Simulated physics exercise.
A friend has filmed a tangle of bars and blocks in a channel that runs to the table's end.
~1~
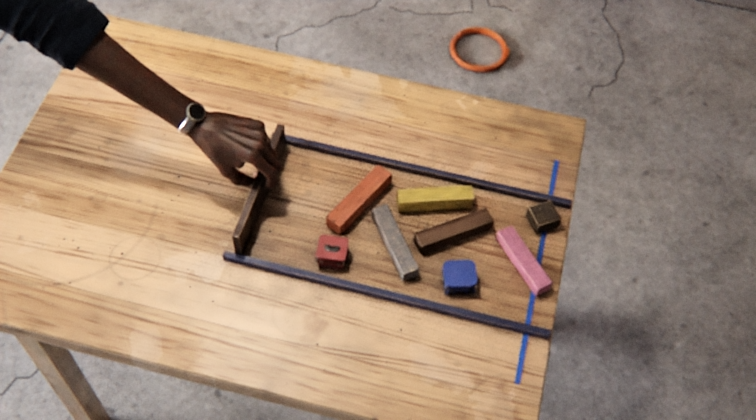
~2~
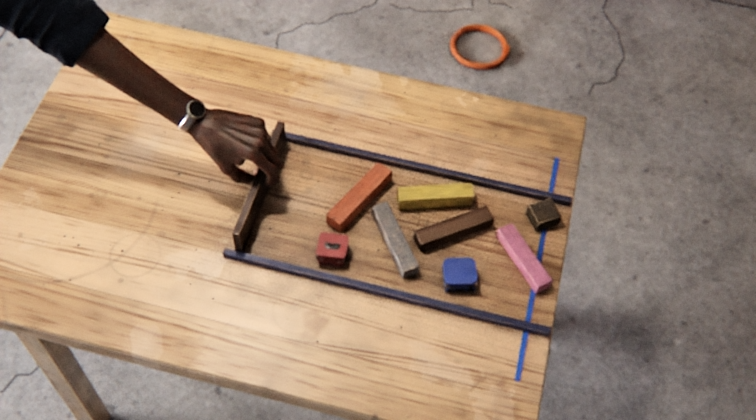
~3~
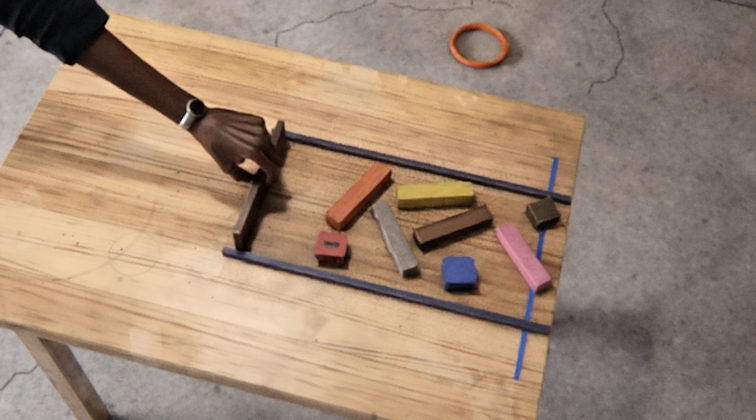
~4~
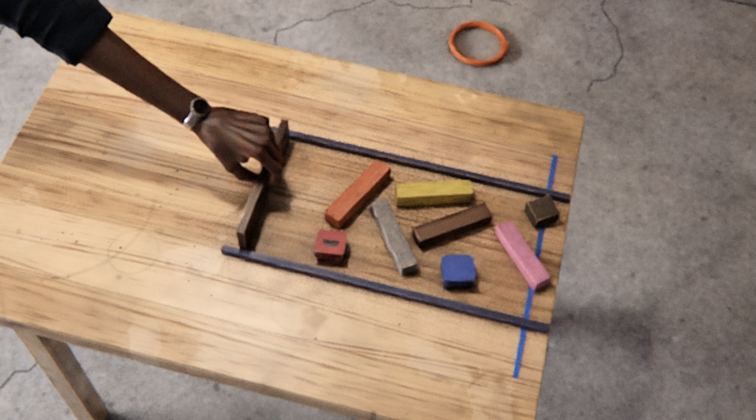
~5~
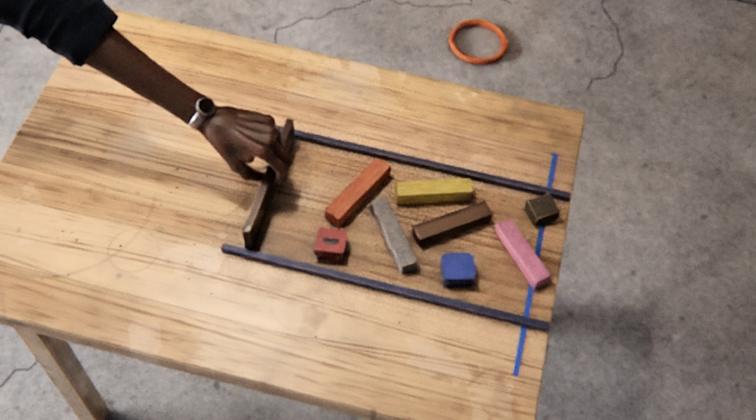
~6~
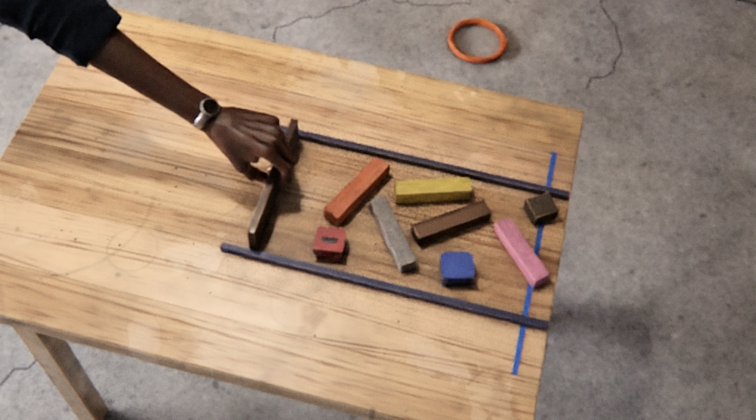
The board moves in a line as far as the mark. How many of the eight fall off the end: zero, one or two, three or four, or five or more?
The number that fall off is five or more.
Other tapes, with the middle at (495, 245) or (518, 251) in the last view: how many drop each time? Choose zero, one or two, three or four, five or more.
One after another: 1 or 2; either three or four.
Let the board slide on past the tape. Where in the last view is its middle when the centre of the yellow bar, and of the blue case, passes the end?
About (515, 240), and (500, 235) for the other.
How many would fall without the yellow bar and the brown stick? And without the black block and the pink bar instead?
First 4, then 4.
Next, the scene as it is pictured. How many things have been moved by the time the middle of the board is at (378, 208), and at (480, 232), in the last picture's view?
First 5, then 8.
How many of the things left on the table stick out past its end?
It comes to 1.
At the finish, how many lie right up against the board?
The number is 2.
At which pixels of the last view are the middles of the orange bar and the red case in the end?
About (550, 234), and the other about (545, 297).
Soon after, none off yet; black block at rest near (541, 209); pink bar at rest near (521, 252); blue case at rest near (457, 269).
After that, none off yet; black block displaced about its own width near (568, 211); pink bar displaced a little near (552, 271); blue case displaced well along near (508, 282).
In the end, the number that fall off is five or more; gone, grey bar, yellow bar, brown stick, blue case, pink bar and black block.
